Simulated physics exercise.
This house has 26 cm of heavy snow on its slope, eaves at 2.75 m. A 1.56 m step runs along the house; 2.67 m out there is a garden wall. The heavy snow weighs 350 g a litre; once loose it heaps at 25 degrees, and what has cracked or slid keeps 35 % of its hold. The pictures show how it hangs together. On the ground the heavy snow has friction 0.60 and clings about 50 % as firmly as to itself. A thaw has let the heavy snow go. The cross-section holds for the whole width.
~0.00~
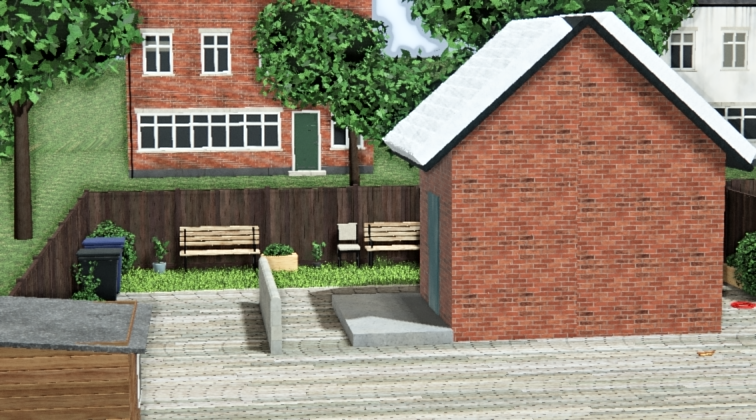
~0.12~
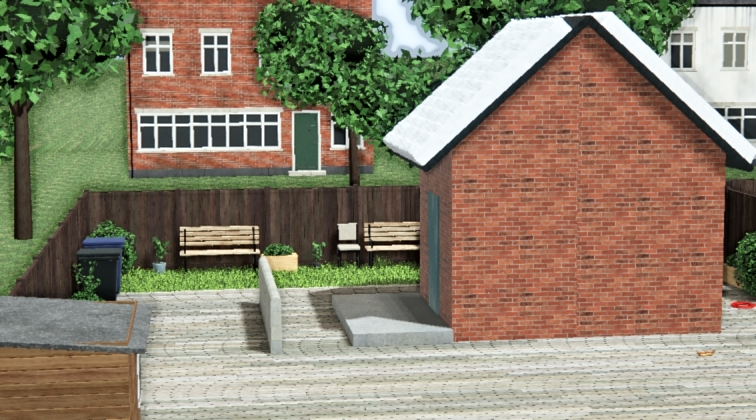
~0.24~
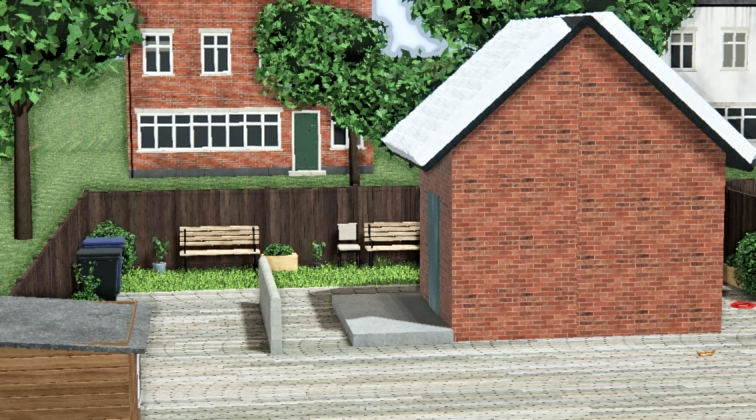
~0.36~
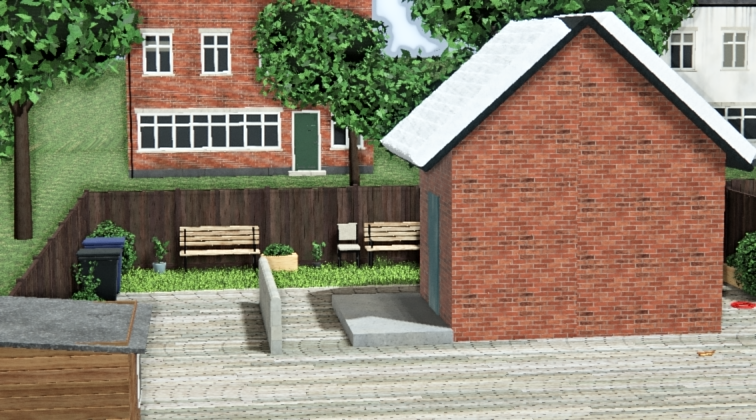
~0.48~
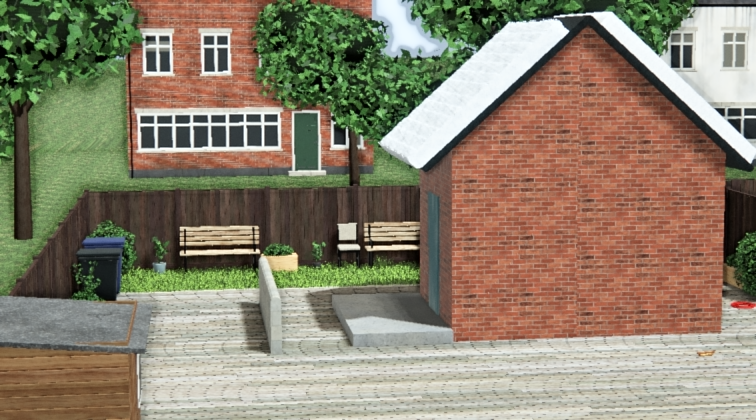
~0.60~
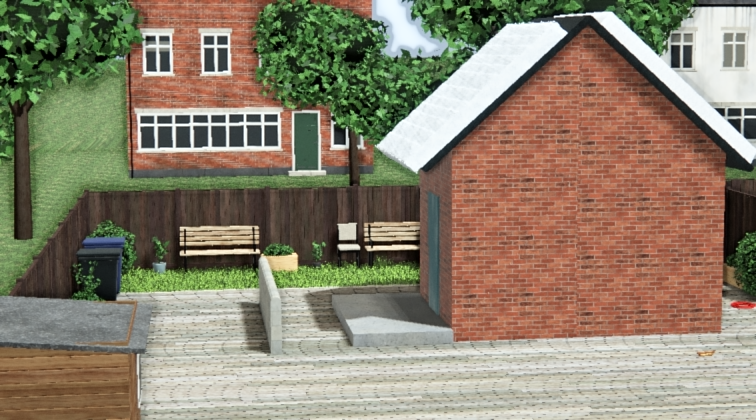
In the video, a small brick building with a snow-covered roof stands in a paved yard with benches along a dark fence. The snow on its left slope creeps very slightly down and left, staying in one piece.
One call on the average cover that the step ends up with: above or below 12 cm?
It comes out above 12 cm.
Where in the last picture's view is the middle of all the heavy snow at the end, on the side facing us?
At about (341, 329).
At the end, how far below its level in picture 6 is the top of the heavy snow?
Roughly 4.4 m.
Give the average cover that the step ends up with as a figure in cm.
Roughly 18 cm.
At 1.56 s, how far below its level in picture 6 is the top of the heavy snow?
Some 0.6 m.
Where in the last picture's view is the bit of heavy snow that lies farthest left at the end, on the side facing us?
Near (281, 329).
By 1.04 s, 93 % of the snow is still up on the roof and 7 % is falling or down.
By 1.56 s, 75 % of the snow is still up on the roof and 25 % is falling or down.
By 2.08 s, 49 % of the snow is still up on the roof and 51 % is falling or down.
By 2.60 s, 11 % of the snow is still up on the roof and 89 % is falling or down.
By 3.90 s, at the end, none of the snow is still up on the roof and the snow on the step is 18 cm deep on average.
